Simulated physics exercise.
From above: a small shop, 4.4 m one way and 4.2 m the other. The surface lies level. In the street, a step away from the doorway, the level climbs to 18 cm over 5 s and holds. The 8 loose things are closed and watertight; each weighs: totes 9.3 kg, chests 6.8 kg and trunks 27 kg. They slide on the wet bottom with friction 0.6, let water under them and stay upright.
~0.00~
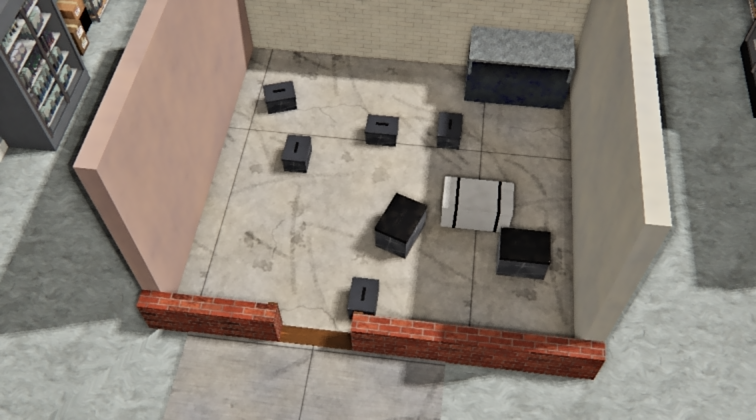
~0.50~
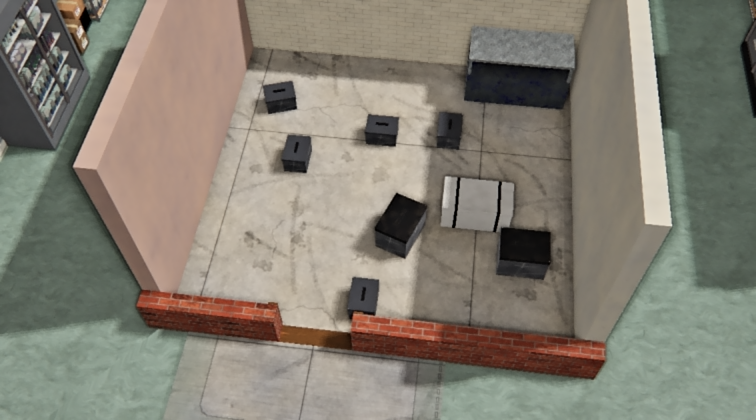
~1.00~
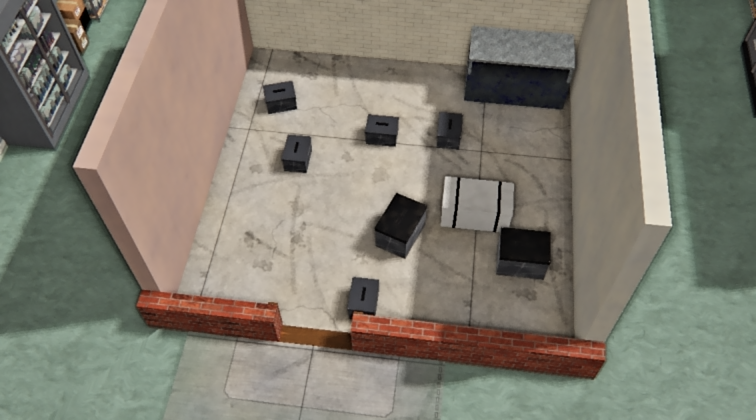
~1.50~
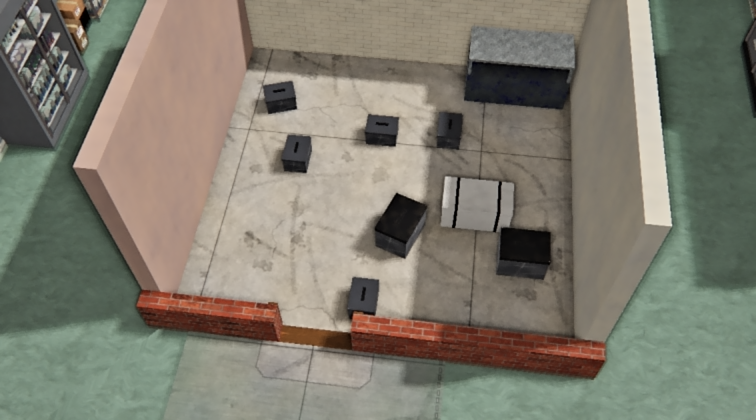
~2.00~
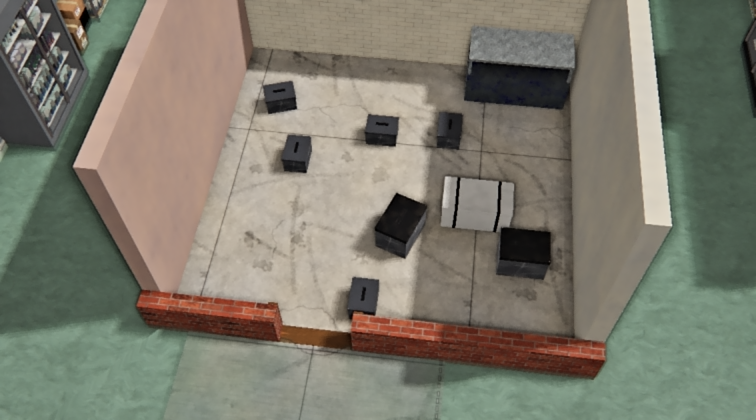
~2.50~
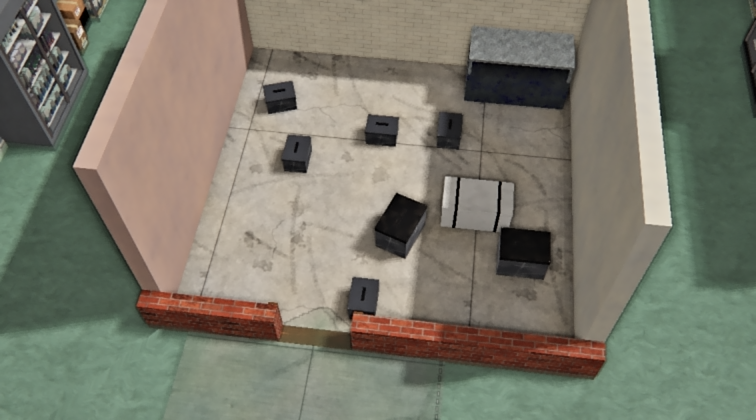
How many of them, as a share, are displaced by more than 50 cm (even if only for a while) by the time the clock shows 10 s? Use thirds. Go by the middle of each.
Share: Under a third.
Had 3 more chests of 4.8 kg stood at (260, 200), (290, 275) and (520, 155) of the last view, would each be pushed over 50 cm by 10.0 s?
In that order: More, past it, less.
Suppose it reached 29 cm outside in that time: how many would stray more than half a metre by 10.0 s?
In that case 4 of them.
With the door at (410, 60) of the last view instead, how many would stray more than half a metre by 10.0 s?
In that case 0 of them.
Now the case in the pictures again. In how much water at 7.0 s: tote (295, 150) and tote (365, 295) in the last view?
Roughly 3 and 4 cm.
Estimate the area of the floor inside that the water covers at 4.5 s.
About 3.5 m2.
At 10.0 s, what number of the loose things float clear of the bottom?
At that moment 0.
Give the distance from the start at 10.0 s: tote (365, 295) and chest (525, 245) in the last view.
In turn: 5 cm, 0 cm.
After 3.5 s 0 of 8 are over 50 cm from their spots; 0 afloat.
After 4.5 s 0 of 8 are over 50 cm from their spots; 0 afloat.
After 7.0 s 0 of 8 are over 50 cm from their spots; 0 afloat.
After 10.0 s 0 of 8 are over 50 cm from their spots, and 0 have been at some point; 0 afloat.
